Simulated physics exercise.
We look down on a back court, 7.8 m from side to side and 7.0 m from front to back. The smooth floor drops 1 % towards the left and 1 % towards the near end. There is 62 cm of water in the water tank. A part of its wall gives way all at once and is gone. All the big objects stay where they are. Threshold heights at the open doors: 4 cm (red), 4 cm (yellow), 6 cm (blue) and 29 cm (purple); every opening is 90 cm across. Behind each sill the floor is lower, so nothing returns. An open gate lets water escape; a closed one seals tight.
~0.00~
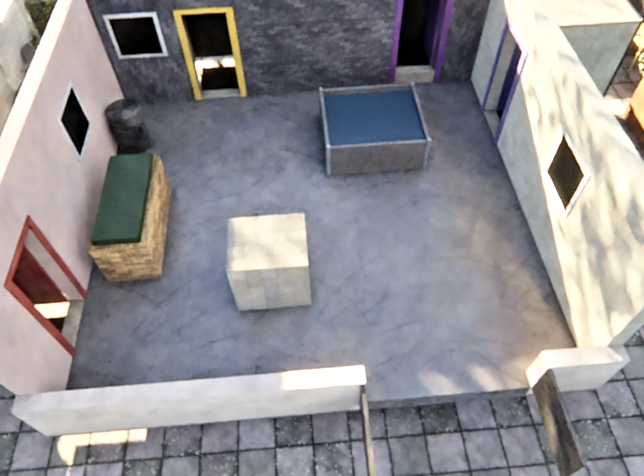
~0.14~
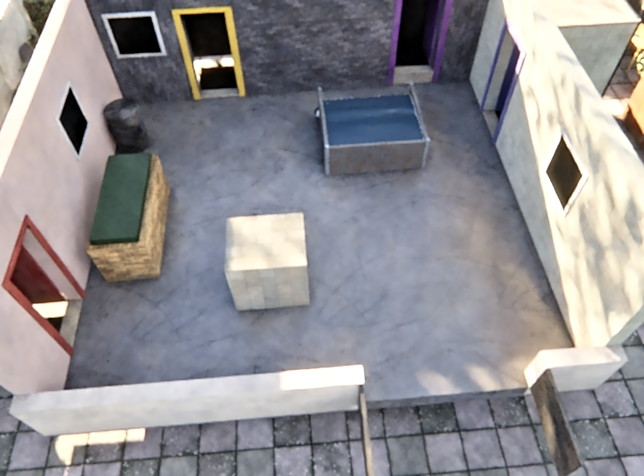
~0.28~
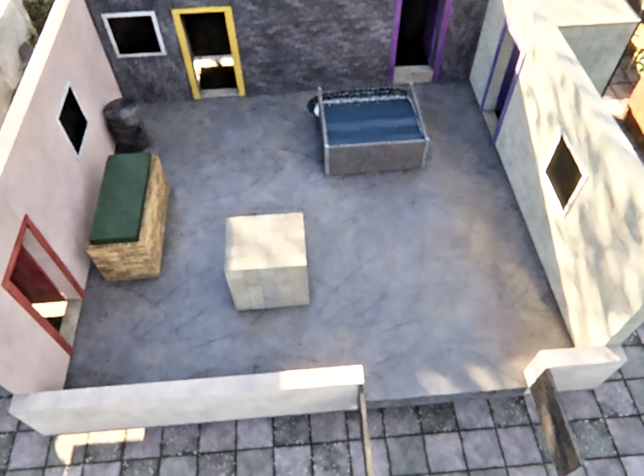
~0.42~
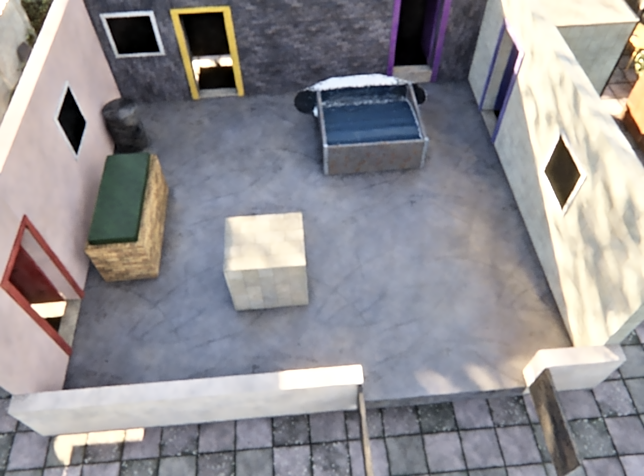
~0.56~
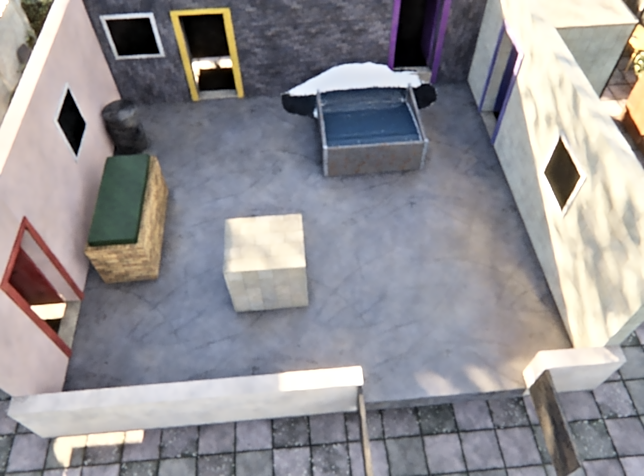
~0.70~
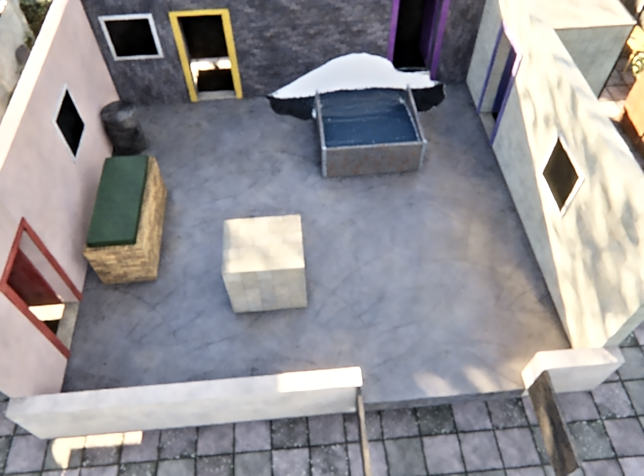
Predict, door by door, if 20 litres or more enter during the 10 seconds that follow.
Within that time: At the red door it stays under the limit; at the yellow door it stays under the limit; at the blue door it goes over the limit; at the purple door it stays under the limit.
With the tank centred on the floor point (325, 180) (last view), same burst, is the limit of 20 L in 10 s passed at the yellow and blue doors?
Against that limit: Yellow over, blue past it.
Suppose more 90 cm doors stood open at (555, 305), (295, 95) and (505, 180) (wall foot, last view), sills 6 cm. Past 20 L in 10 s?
In that order: Under, past it, under.
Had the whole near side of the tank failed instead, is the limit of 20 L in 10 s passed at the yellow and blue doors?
Against that limit: Yellow not over, blue below.
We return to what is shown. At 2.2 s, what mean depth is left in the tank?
Roughly 21 cm on average.
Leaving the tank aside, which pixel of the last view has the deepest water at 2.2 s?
At about (465, 89).
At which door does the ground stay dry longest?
It is the red one.
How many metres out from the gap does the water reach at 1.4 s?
Some 3.8 m out.
After 1.4 s water covers 10 % of the floor and is deepest (42 cm) near (355, 97); red door not reached, yellow door 4 cm at the sill, 0 L in, blue door not reached, purple door 29 cm at the sill, 5 L in.
After 2.2 s water covers 25 % of the floor and is deepest (34 cm) near (465, 89); red door not reached, yellow door 6 cm at the sill, 0 L in, blue door 13 cm at the sill, 3 L in, purple door 20 cm at the sill, 8 L in.
After 3.5 s water covers 45 % of the floor and is deepest (23 cm) near (118, 131); red door not reached, yellow door 4 cm at the sill, 2 L in, blue door 10 cm at the sill, 28 L in, purple door 11 cm at the sill, 8 L in.
After 6.0 s water covers 65 % of the floor and is deepest (13 cm) near (141, 190); red door 4 cm at the sill, 0 L in, yellow door 5 cm at the sill, 3 L in, blue door 5 cm at the sill, 35 L in, purple door 9 cm at the sill, 8 L in.
After 10.0 s water covers 85 % of the floor and is deepest (10 cm) near (192, 403); red door 3 cm at the sill, 0 L in, yellow door 2 cm at the sill, 7 L in, blue door 3 cm at the sill, 36 L in, purple door 4 cm at the sill, 8 L in.
